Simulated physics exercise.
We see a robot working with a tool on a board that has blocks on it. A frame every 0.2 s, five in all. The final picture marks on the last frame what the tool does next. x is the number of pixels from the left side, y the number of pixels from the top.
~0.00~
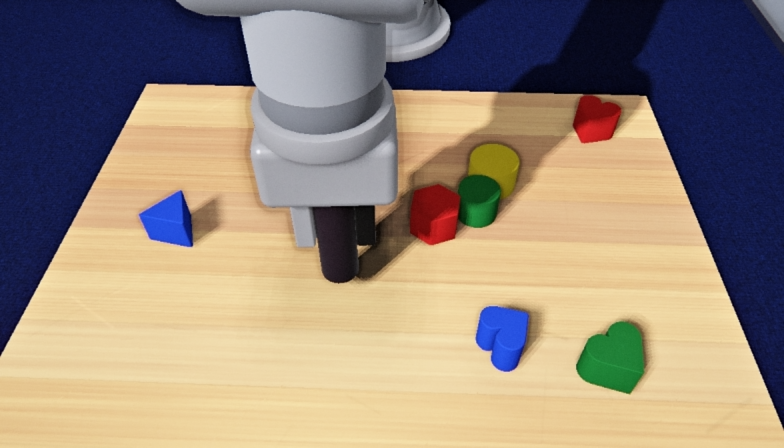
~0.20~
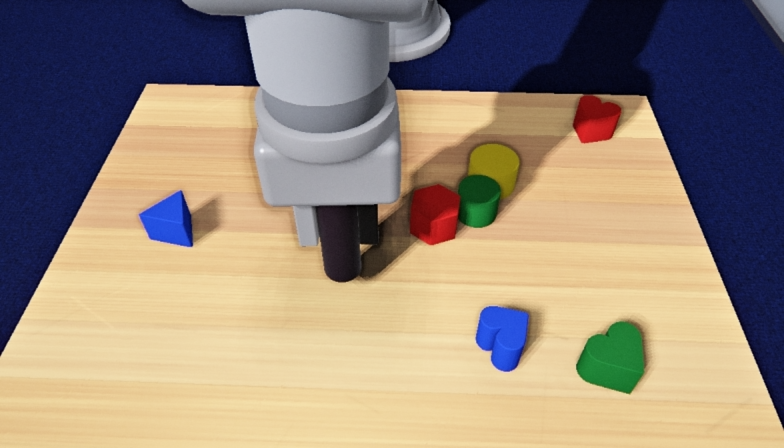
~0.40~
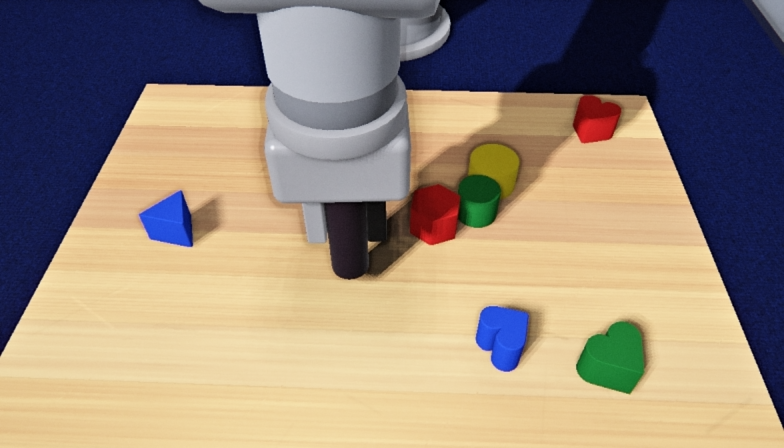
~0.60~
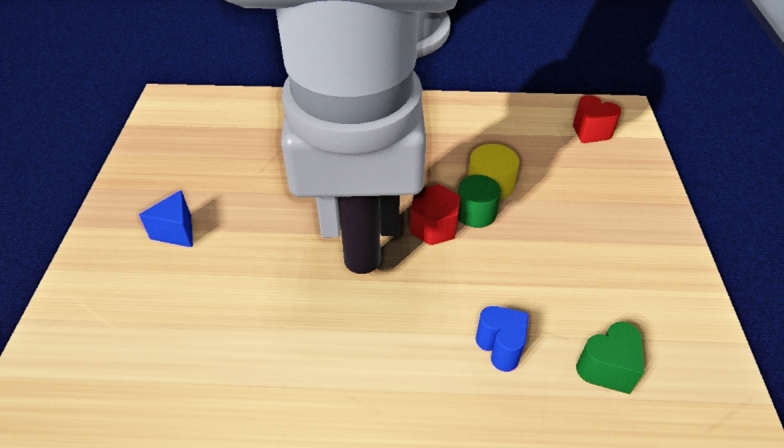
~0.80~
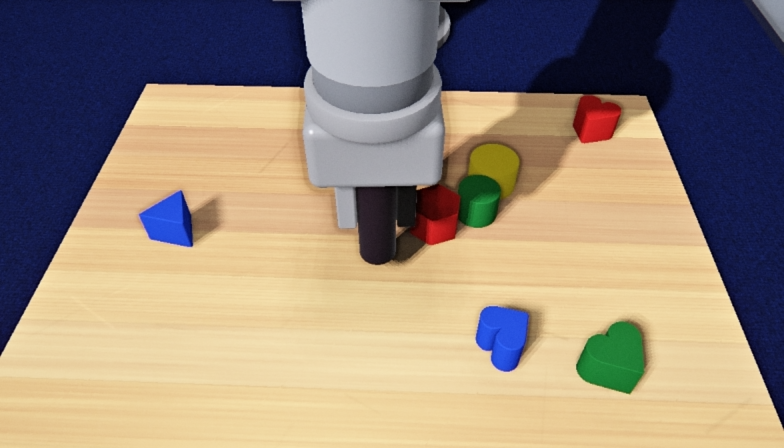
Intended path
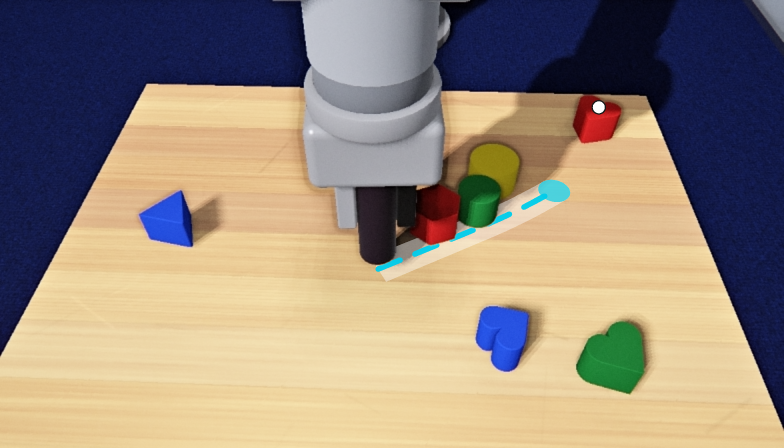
The clip shows a gray robot arm with a dark tool over a wooden board of red, green, blue and yellow blocks; the arm moves slightly right, nearing the red hexagonal block, while the blocks stay still.
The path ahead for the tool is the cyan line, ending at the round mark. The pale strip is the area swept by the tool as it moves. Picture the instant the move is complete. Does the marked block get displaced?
I believe not.
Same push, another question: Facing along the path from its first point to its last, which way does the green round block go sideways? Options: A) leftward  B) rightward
A.
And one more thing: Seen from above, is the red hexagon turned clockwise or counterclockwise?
From above, it turns counterclockwise.
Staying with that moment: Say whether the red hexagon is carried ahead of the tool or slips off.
Slipped loose.
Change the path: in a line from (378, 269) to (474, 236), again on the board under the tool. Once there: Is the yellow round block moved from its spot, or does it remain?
It will end up elsewhere.
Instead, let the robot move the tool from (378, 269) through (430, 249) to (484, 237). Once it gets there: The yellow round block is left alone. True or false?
False
The drawn path runs from (378, 269) by way of (473, 230) to (554, 191); the dot is on the red heart.
On the path given first. One third of the way, tool at (445, 225); red hexagon at (446, 188), turned 40° anticlockwise; green round block at (490, 181); yellow round block at (505, 153).
Two thirds of the way, tool at (507, 200); red hexagon at (449, 181), turned 60° anticlockwise; green round block at (503, 167); yellow round block at (513, 139).
At the end, tool at (559, 173); red hexagon at (449, 181), turned 60° anticlockwise; green round block at (510, 159); yellow round block at (510, 130); red heart not moved.
